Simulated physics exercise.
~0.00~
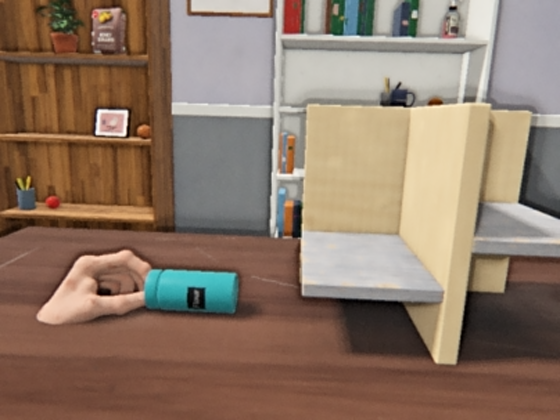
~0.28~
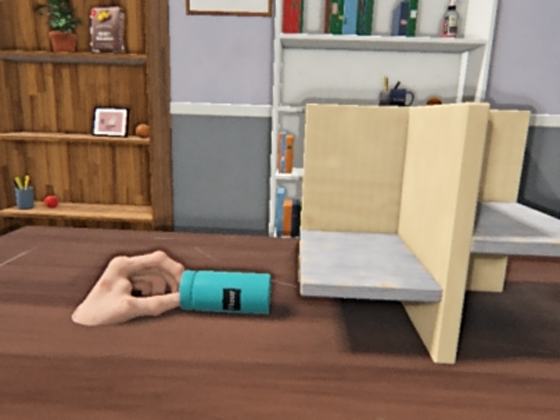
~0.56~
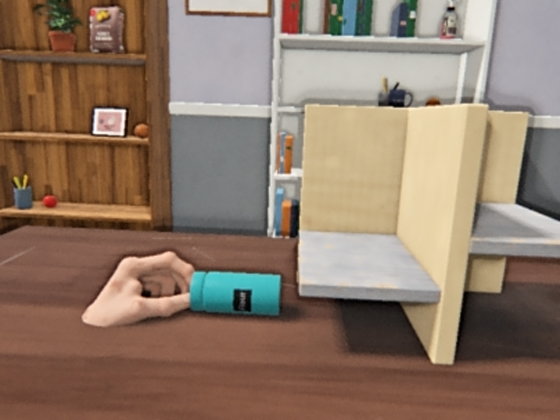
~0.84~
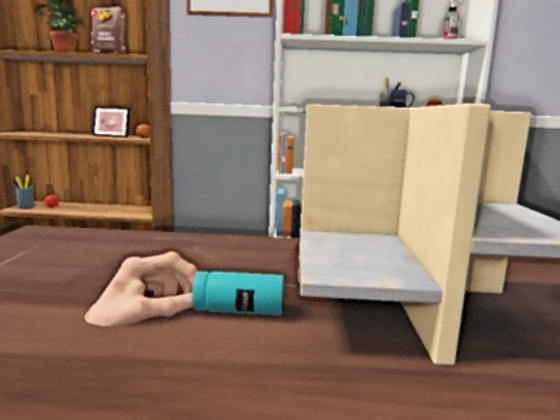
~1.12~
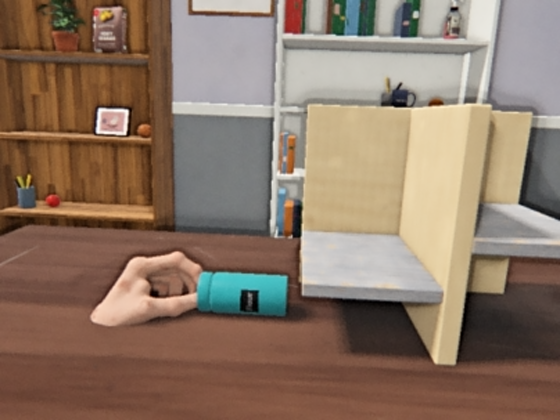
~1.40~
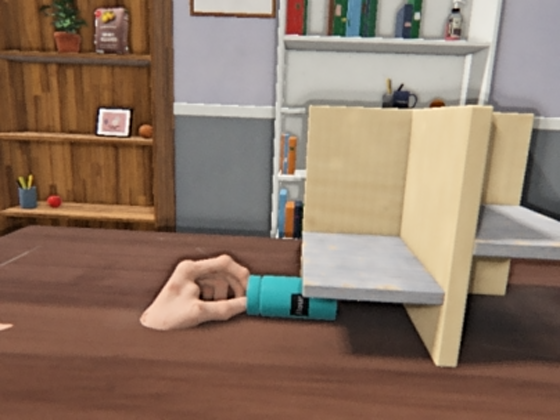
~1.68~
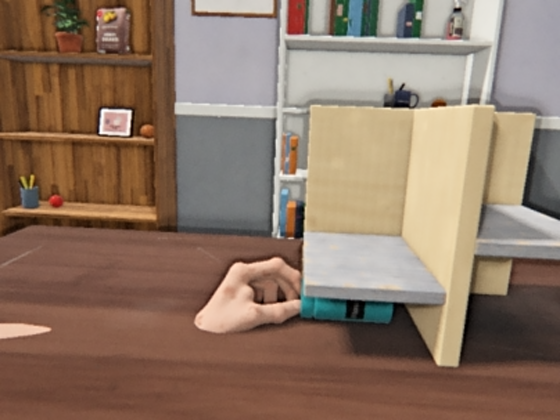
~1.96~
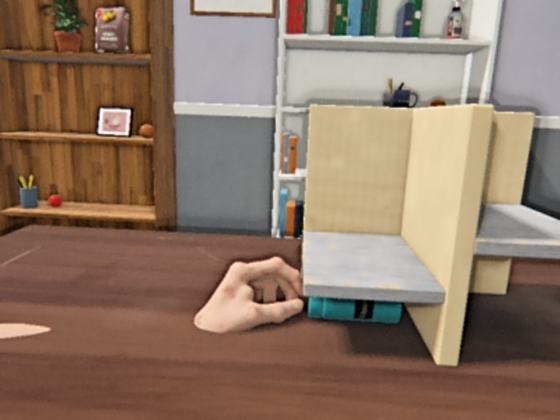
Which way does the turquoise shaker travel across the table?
The turquoise shaker moves to the right, toward the space under the grey ledge.
